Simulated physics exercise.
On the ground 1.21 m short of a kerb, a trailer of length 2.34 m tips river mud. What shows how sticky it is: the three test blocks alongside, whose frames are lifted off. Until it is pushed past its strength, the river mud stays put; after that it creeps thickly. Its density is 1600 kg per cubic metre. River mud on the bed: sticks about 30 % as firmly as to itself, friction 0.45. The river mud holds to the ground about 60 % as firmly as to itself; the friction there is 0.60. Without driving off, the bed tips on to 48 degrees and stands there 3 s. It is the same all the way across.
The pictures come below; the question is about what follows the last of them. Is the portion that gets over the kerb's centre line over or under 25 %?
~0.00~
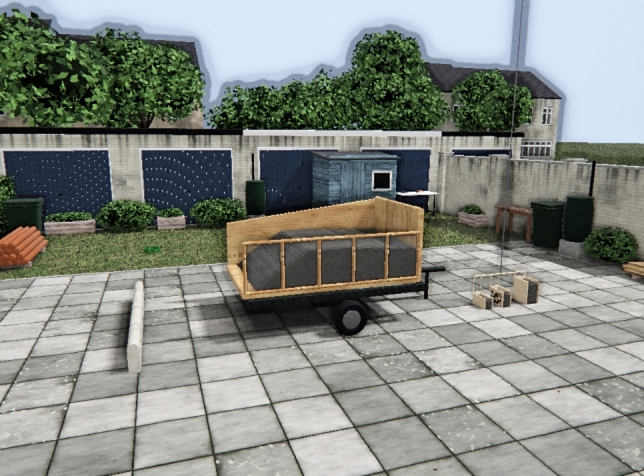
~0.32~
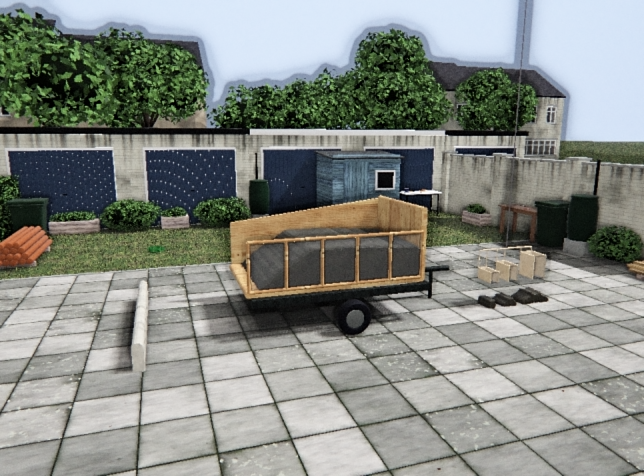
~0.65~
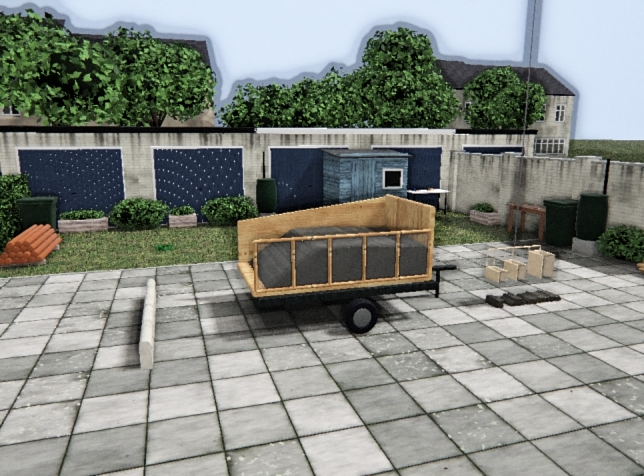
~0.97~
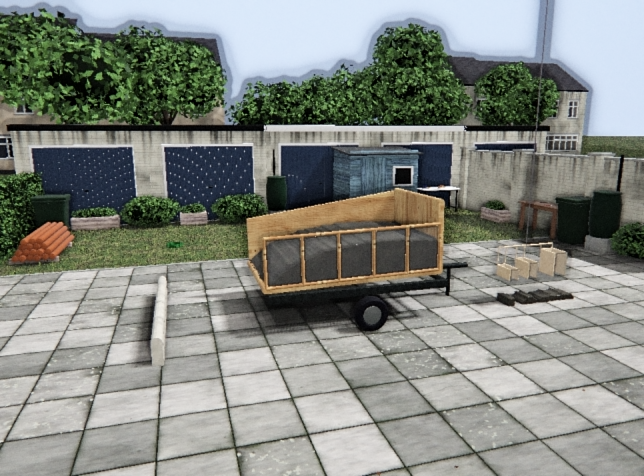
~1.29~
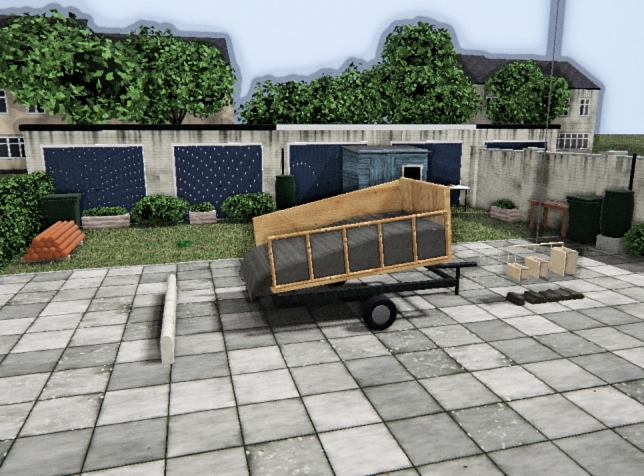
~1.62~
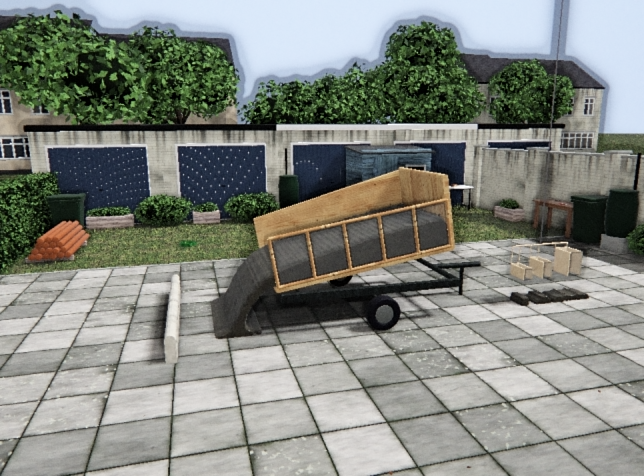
The portion that gets over the kerb's centre line comes out short of 25 %.
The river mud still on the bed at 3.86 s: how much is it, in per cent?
About 0 percent.
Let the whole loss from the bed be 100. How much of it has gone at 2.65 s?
About 60 %.
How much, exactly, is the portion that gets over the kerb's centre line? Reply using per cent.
16 per cent.
After 2.65 s, the tilt is 22 degrees, 39 % is on the bed and 2 % past the kerb's middle.
After 3.86 s, the tilt is 36 degrees, none is on the bed and 15 % past the kerb's middle.
After 5.08 s, the tilt is 48 degrees, none is on the bed and 17 % past the kerb's middle.
After 6.30 s, the tilt is 48 degrees, none is on the bed and 17 % past the kerb's middle.
After 8.00 s, the tilt is 48 degrees, none is on the bed and 17 % past the kerb's middle.
